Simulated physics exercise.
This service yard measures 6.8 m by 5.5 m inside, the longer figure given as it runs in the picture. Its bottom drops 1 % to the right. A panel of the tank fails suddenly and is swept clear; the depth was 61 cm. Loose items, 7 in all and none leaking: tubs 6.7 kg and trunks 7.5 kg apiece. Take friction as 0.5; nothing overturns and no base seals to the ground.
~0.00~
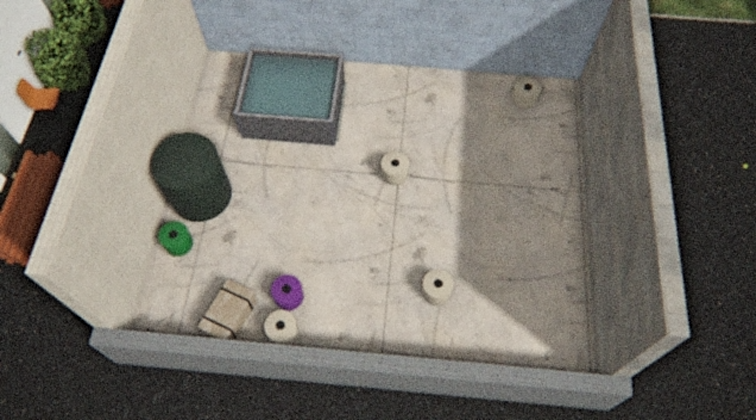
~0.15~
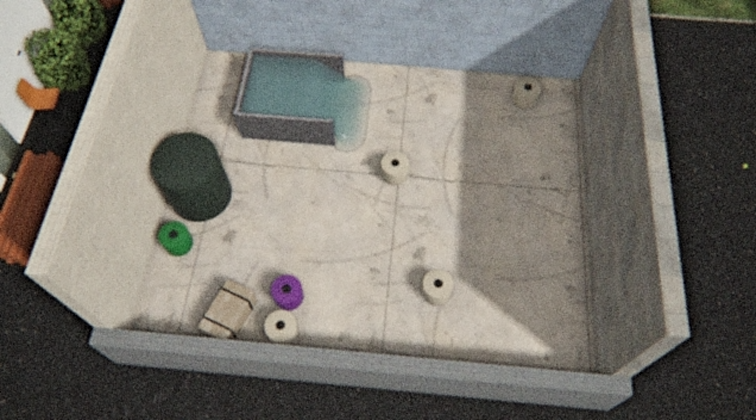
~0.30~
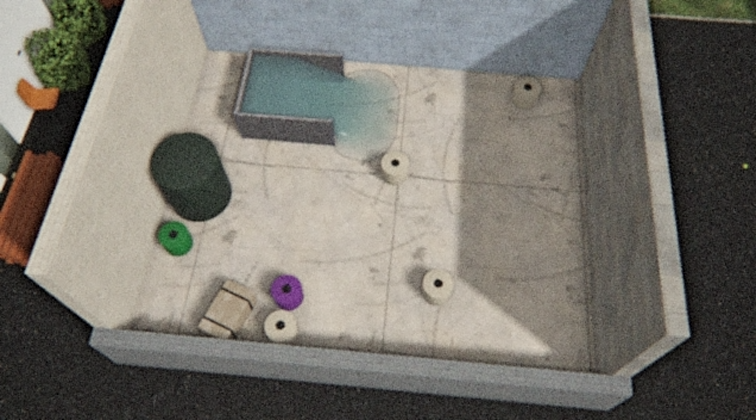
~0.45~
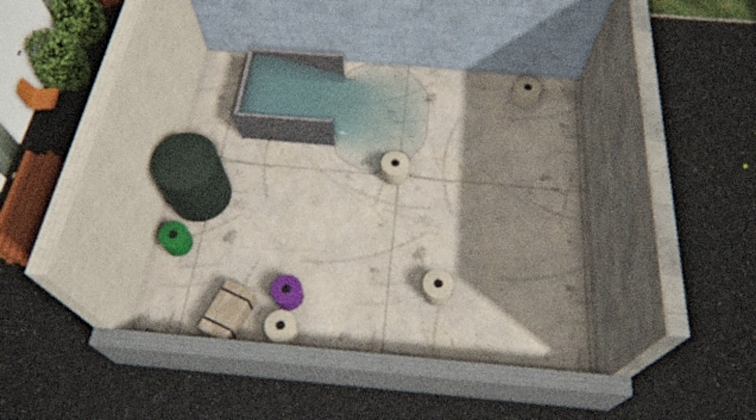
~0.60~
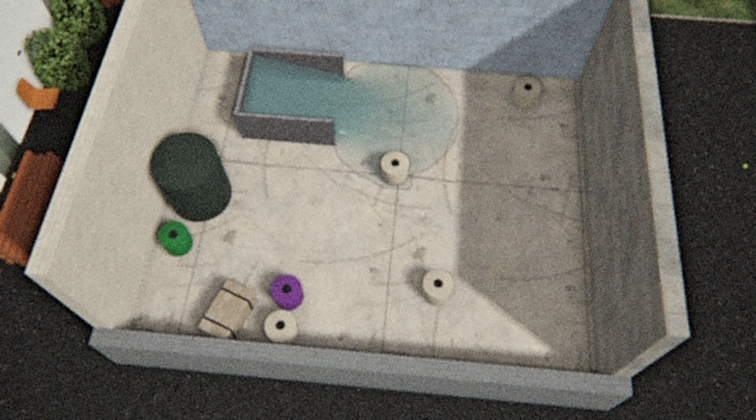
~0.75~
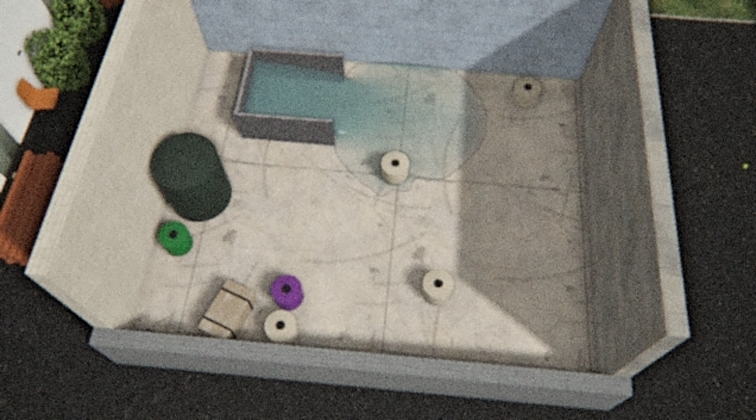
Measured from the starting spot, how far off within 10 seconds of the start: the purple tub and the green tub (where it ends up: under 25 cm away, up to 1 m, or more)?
The purple tub is nudged along; the green tub holds its place.
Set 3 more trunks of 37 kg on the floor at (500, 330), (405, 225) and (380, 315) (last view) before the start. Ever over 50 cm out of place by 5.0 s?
In that order: Short of it, under, less.
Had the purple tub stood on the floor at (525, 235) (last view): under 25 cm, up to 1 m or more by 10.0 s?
It ends far away.
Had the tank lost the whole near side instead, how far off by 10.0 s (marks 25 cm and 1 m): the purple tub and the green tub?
In that case the purple tub gets carried off, the green tub travels far.
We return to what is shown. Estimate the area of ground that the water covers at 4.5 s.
About 22 m2.
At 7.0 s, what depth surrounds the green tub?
Roughly 0 cm.
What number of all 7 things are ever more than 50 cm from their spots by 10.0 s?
I count 5.
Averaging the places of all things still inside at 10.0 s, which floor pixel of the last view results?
Near (238, 287).
After 2.0 s the purple tub is near (286, 289), 0.0 m from its start, aground; the green tub is near (173, 235), 0.0 m from its start, aground; 1 afloat.
After 4.5 s the purple tub is near (286, 289), 0.0 m from its start, aground; the green tub is near (173, 235), 0.0 m from its start, aground; 1 afloat.
After 7.0 s the purple tub is near (275, 277), 0.3 m from its start, aground; the green tub is near (173, 235), 0.0 m from its start, aground; 4 afloat.
After 10.0 s the purple tub is near (267, 269), 0.4 m from its start, aground; the green tub is near (173, 234), 0.0 m from its start, aground; 3 afloat.
